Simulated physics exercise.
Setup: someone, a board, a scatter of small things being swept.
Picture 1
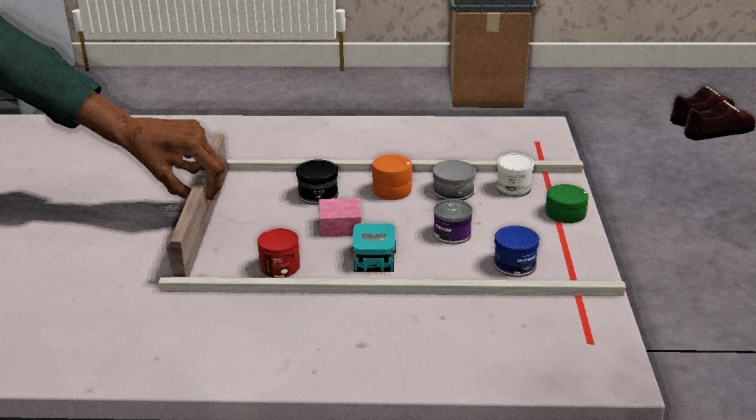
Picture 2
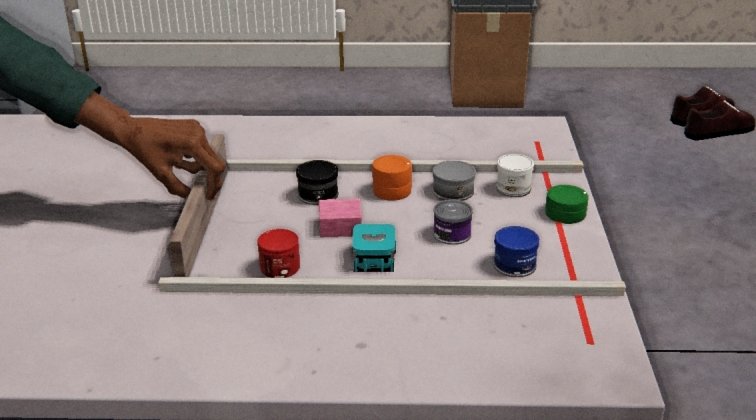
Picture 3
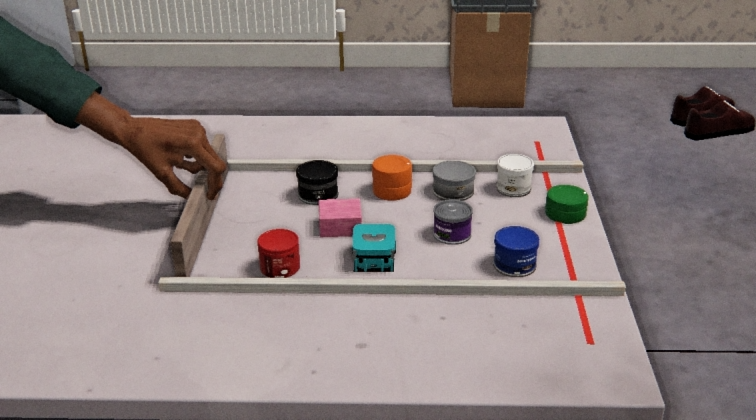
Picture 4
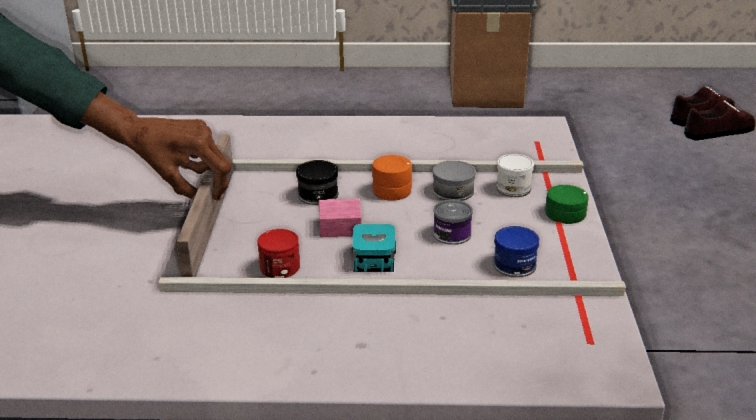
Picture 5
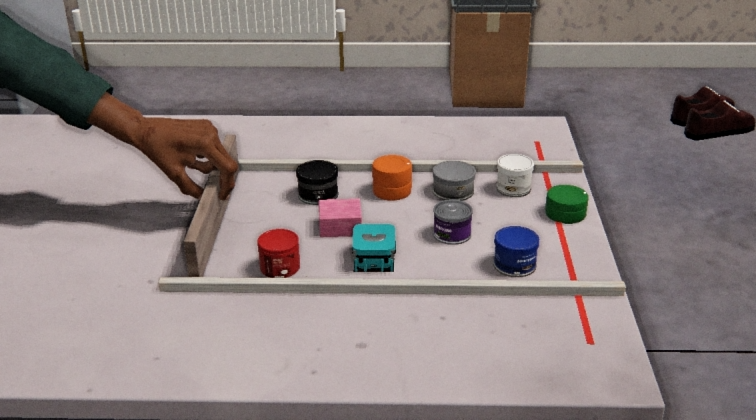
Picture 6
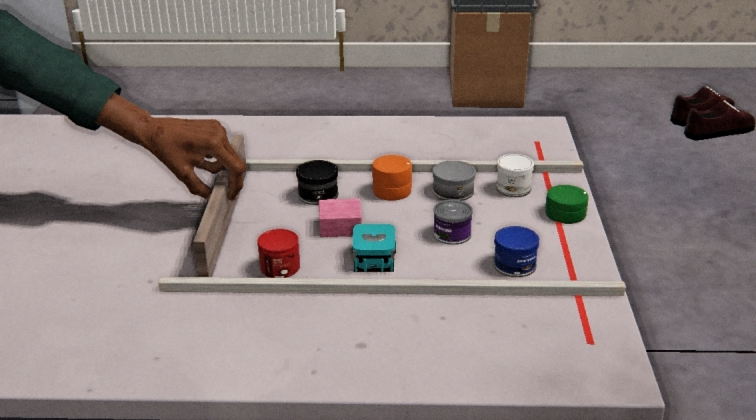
A hand holding still, then sliding a wooden board slightly right between two rails, toward small colourful pots that stay unmoved.
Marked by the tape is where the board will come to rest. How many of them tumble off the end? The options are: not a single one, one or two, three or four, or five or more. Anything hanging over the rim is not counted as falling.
My answer: Five or more.
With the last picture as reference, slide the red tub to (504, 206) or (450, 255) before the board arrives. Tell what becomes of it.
One after the other: It ends up falling; it ends up falling.
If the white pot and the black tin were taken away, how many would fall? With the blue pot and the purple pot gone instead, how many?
In the first try 3, in the other 3.
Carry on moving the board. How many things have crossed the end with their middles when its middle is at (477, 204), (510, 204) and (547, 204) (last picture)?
First 0, then 1, then 5.
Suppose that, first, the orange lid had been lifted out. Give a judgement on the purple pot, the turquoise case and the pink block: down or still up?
The purple pot is lost; the turquoise case survives; the pink block does not fall.
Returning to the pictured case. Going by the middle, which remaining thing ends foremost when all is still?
It would be the turquoise case.
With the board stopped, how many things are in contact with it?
All in all, 5.
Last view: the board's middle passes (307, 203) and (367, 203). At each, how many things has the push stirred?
First position 2; second position 6.
Soon after, none off yet; green lid at rest near (567, 204); white pot at rest near (515, 176); blue pot at rest near (516, 252).
In the end, the number that fall off is five or more; gone, purple pot, grey pot, blue pot, white pot and green lid.
